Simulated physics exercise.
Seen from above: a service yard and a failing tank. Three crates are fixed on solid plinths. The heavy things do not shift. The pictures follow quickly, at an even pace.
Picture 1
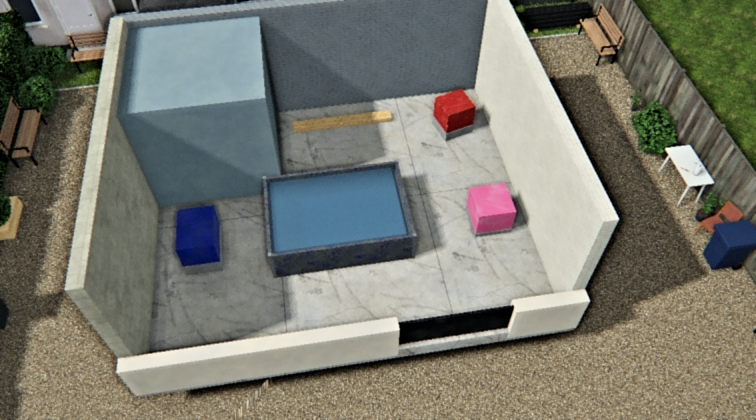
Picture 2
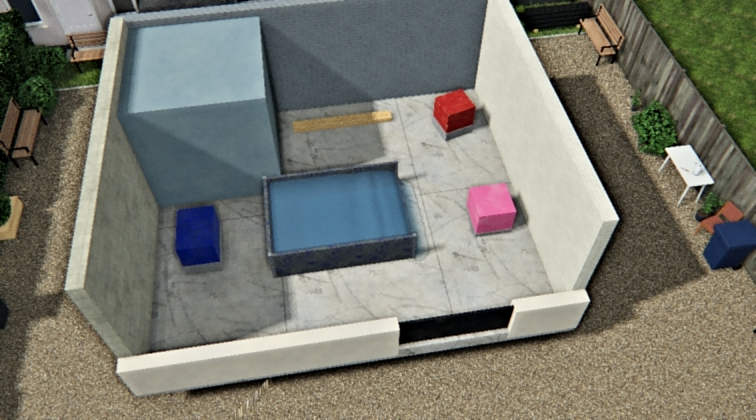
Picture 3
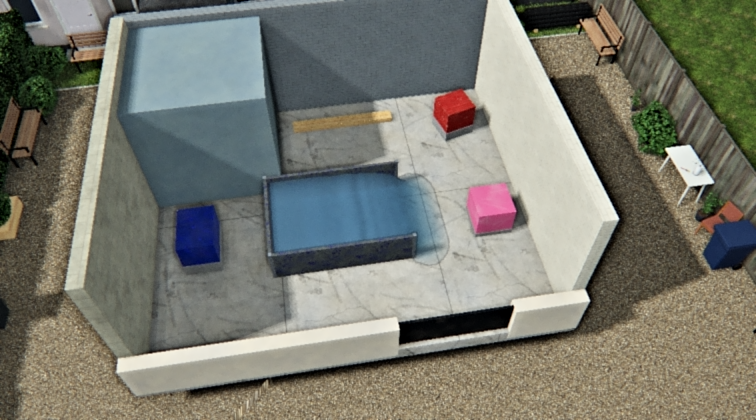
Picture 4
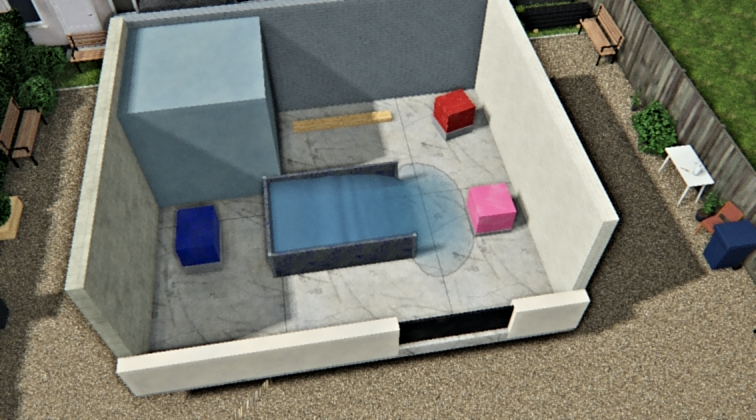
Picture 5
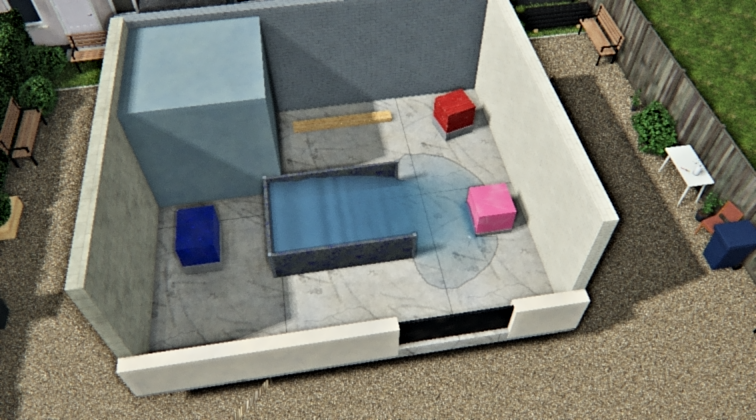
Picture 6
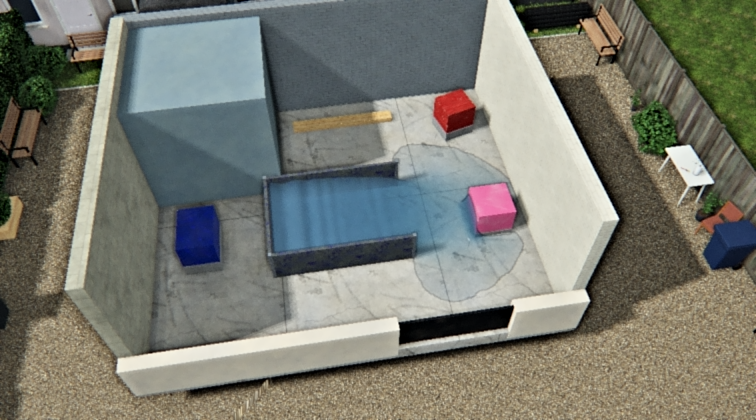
We see a walled yard from above, with a tank of blue water among coloured blocks; the tank's right side opens and water pours out, spreading rightward across the pale floor and around the pink block.
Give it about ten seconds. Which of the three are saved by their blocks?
In the end: The blue crate stays dry; the pink crate gets wet; the red crate gets wet.
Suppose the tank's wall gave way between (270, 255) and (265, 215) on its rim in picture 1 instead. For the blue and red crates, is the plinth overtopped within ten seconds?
Then: The blue crate is soaked; the red crate remains dry.
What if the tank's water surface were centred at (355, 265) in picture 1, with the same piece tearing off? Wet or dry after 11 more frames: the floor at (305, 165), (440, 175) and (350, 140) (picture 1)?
One after the other: Clear, flooded, clear.
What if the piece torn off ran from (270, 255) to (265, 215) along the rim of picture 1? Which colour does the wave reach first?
First comes the blue crate.
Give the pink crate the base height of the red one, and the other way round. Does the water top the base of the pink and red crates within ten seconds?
One by one: The pink crate is topped, the red crate is topped.
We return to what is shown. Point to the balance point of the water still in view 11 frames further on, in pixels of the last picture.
Close to (415, 215).
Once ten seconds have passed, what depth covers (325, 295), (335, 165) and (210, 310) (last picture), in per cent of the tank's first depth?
Roughly 8, 14 and 16 per cent, in turn.
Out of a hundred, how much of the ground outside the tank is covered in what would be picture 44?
Close to 85 %.
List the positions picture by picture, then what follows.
The tank at (337, 208) is whole and still, in the first frame.
Water pours out at (403, 212) and has run to a hidden place, in the second frame.
The front is at (417, 177), out from the gap at (403, 214), in the third frame.
The front is at (429, 169), out from the gap at (403, 214), in the fourth frame.
Water pours out at (403, 215) and has run to (480, 184), in the fifth frame.
The front is at (515, 193), out from the gap at (403, 215), in the sixth frame.
A moment on, water covers 25 % of the floor; the blue crate not reached, the pink crate water round its plinth, the red crate water round its plinth.
Next, water covers 35 % of the floor; the blue crate not reached, the pink crate water round its plinth, the red crate water round its plinth.
Then, water covers 50 % of the floor; the blue crate not reached, the pink crate water round its plinth, the red crate water round its plinth.
Later, water covers 85 % of the floor; the blue crate water round its plinth, the pink crate water round its plinth, the red crate water round its plinth.
In the end, water covers 100 % of the floor; the blue crate stayed above the water, the pink crate was topped, the red crate was topped.
